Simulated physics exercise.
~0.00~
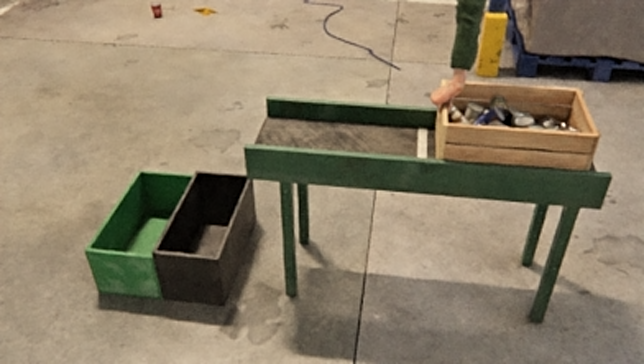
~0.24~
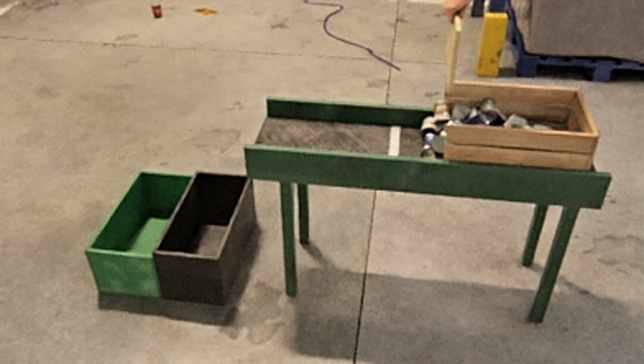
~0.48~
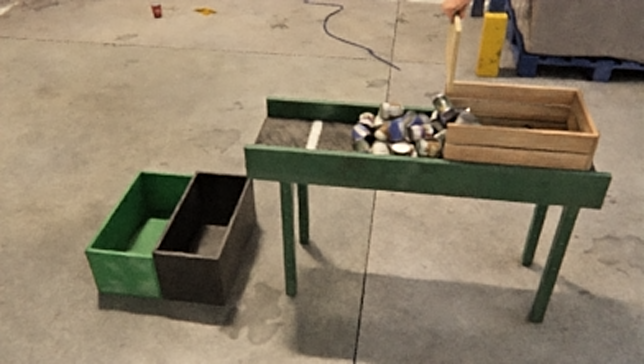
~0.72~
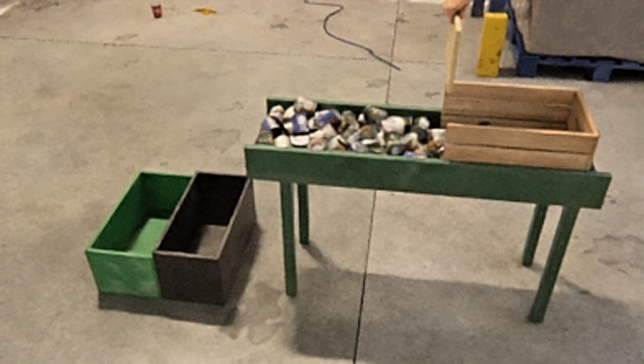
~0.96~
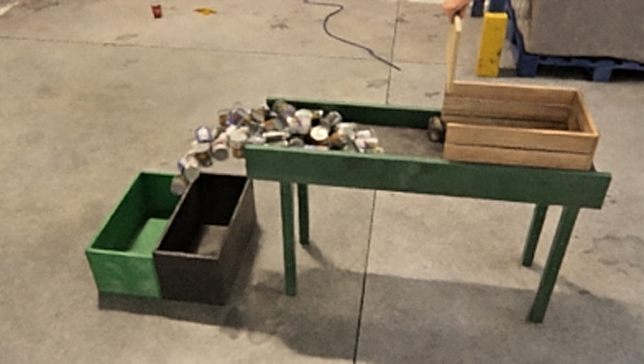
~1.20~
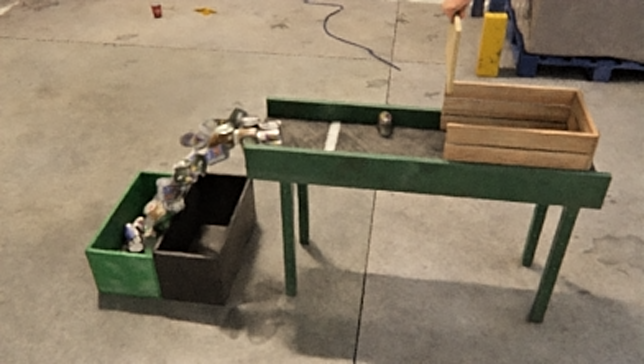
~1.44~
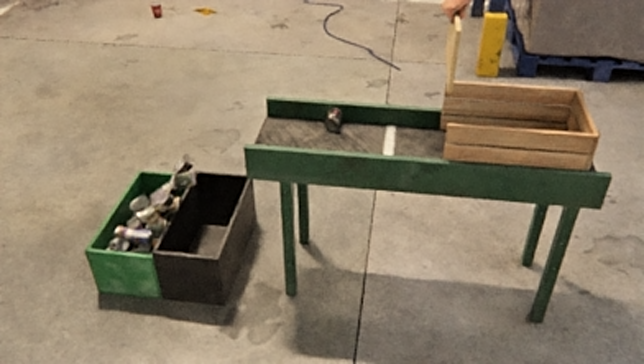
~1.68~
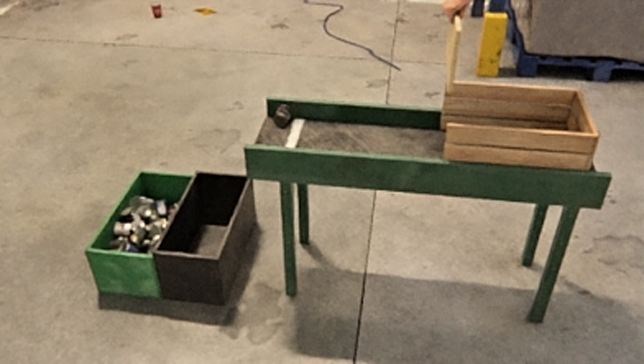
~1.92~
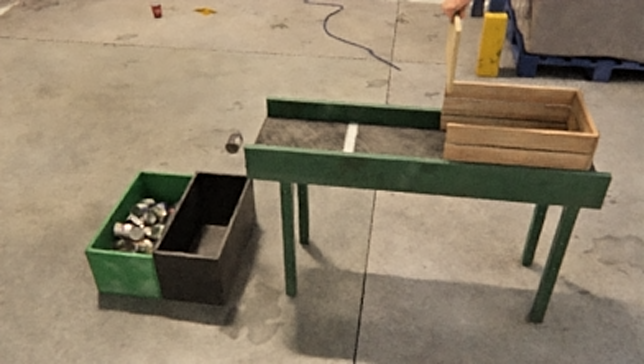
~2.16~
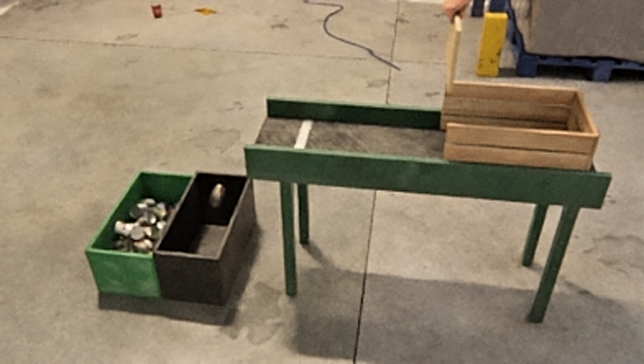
On a concrete floor, a hand lifted the gate of a wooden pen and a green-sided belt carried a heap of small tins left, spilling them into the green bin, until one last straggler dropped into the black tote beside it.
